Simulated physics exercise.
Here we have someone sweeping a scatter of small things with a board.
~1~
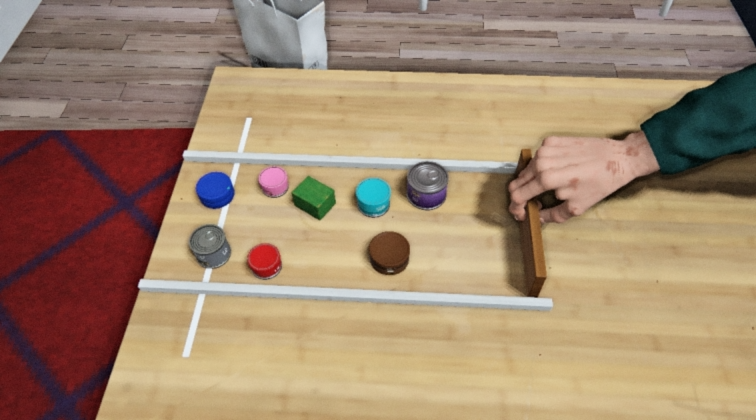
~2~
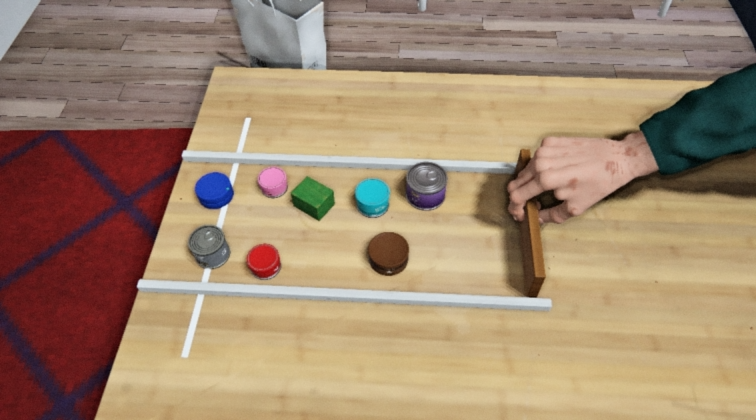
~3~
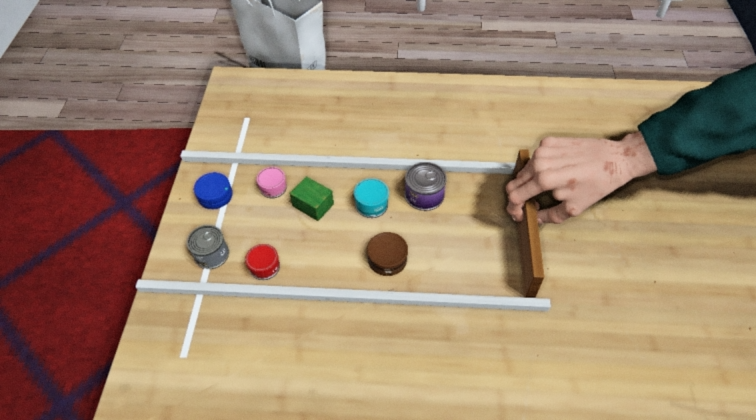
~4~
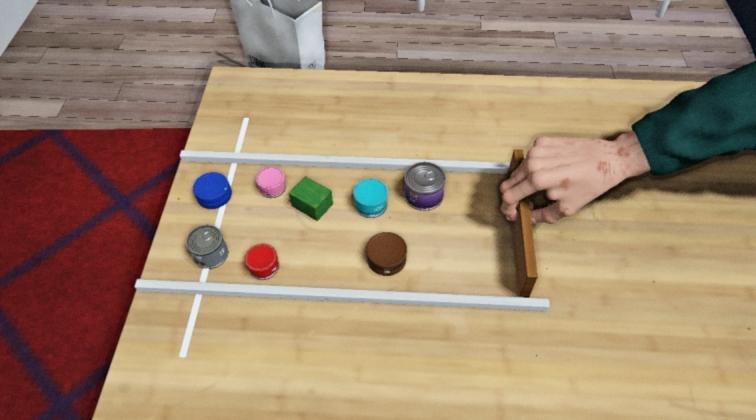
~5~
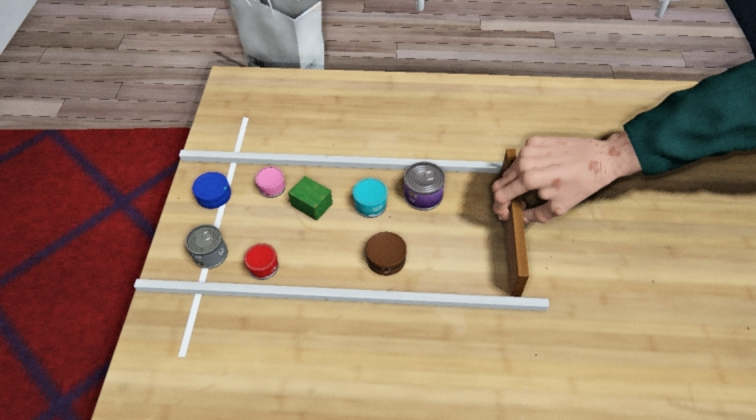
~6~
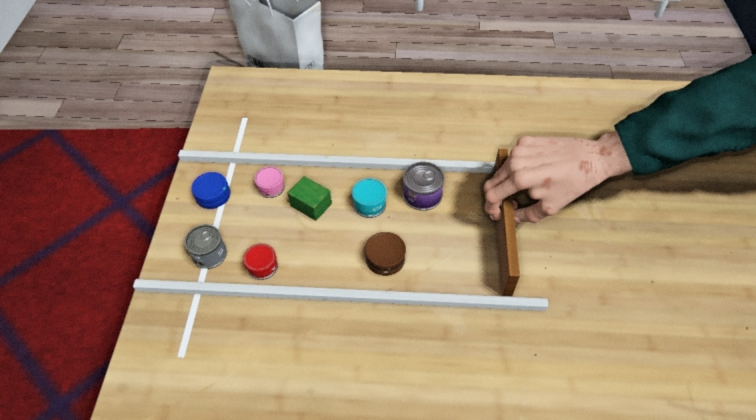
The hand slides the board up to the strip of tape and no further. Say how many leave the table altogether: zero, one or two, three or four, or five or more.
The number that fall off is one or two.
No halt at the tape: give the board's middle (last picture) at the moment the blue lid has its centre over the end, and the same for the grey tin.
Its middle is around (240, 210) and around (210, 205).
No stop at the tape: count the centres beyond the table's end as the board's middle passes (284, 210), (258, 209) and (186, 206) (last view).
The counts: 0, 0 and 4.
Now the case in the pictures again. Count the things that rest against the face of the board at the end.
It touches 4.
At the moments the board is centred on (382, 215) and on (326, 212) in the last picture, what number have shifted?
4 and 5.
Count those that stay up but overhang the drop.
Overhanging: 3.
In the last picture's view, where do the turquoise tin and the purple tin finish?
Near (201, 206) and (207, 172).
Soon after, none off yet; blue lid at rest near (211, 190); grey tin at rest near (206, 247); pink pot at rest near (270, 182).
Then, none off yet; blue lid moved about its own width near (180, 190); grey tin moved a little near (193, 243); pink pot moved well along near (218, 168).
At rest, the number that fall off is one or two; fallen, blue lid.
